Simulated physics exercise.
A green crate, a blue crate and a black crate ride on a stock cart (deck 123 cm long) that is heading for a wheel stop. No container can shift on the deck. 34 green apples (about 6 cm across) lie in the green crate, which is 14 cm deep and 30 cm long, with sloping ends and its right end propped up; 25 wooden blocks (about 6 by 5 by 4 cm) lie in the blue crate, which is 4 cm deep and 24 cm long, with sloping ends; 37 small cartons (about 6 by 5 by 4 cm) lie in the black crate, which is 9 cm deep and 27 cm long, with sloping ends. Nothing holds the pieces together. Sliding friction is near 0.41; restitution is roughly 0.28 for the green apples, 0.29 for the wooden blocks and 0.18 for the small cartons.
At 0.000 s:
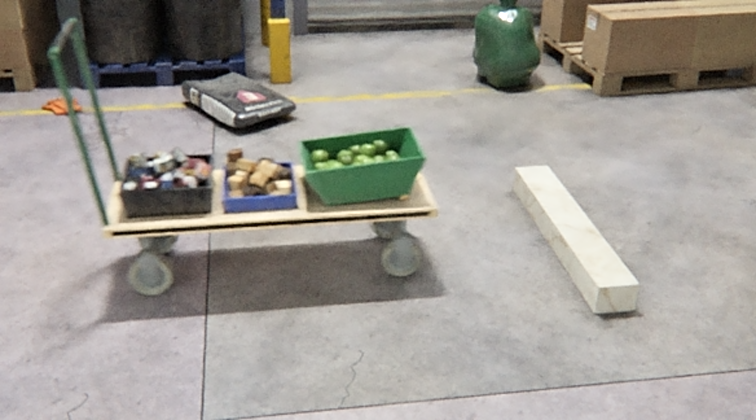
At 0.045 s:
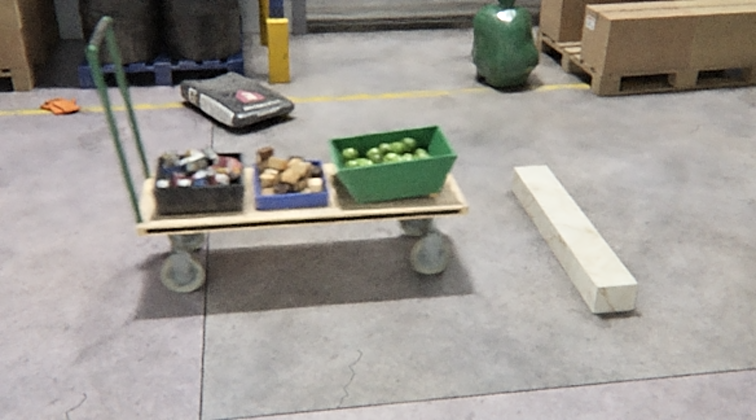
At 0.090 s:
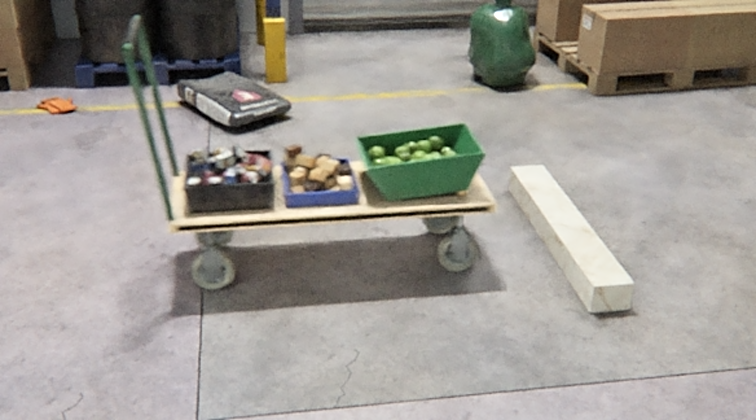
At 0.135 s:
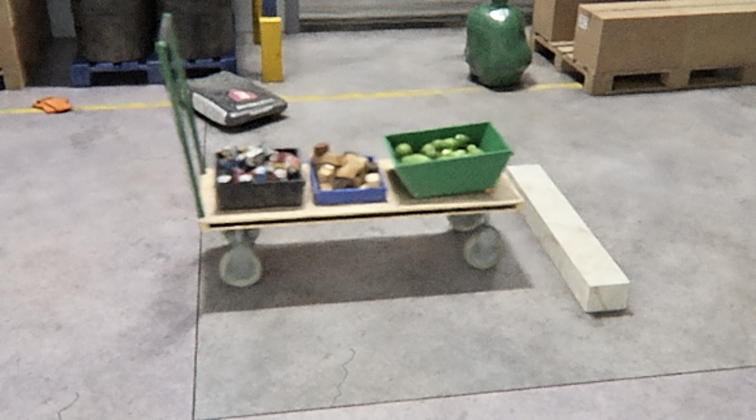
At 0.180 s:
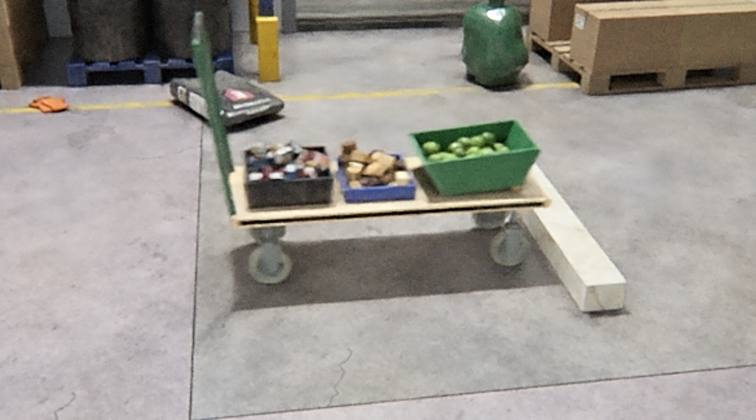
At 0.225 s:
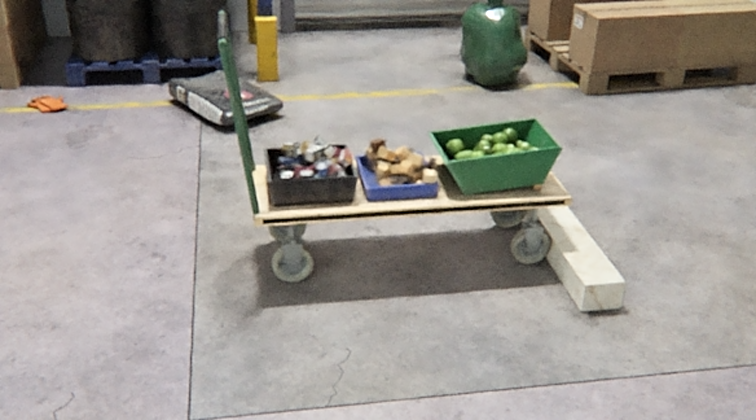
Stock cart carrying black, blue and green crates of cartons, wooden blocks and green apples rolling right across a concrete floor.
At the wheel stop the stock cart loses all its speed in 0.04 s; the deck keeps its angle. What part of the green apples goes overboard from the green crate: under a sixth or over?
It sheds under a sixth of them.
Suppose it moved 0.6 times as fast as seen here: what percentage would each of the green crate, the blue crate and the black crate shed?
Then green crate 0, blue crate 40, black crate 10 per cent.
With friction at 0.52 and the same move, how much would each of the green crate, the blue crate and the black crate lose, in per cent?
Then green crate 10, blue crate 30, black crate 30 per cent.
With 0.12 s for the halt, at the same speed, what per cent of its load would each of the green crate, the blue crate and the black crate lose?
In that case green crate 0, blue crate 40, black crate 20 per cent.
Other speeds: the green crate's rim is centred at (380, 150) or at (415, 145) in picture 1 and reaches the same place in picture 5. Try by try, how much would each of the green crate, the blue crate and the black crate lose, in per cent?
Green crate 0 then 0, blue crate 30 then 30, black crate 20 then 10 per cent.
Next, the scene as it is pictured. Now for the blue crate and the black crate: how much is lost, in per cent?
Blue crate 30, black crate 25 per cent.
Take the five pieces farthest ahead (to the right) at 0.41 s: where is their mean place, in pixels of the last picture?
Near (542, 134).
After 0.29 s, 0 of 34 out of the green crate, 3 of 25 out of the blue crate and 3 of 37 out of the black crate.
After 0.41 s, 0 of 34 out of the green crate, 7 of 25 out of the blue crate and 8 of 37 out of the black crate.
After 0.64 s, 1 of 34 out of the green crate, 8 of 25 out of the blue crate and 9 of 37 out of the black crate.
When it is over (at 1.15 s), 1 of 34 out of the green crate, 8 of 25 out of the blue crate and 9 of 37 out of the black crate. Asked share, 1 of 34, 3 per cent.
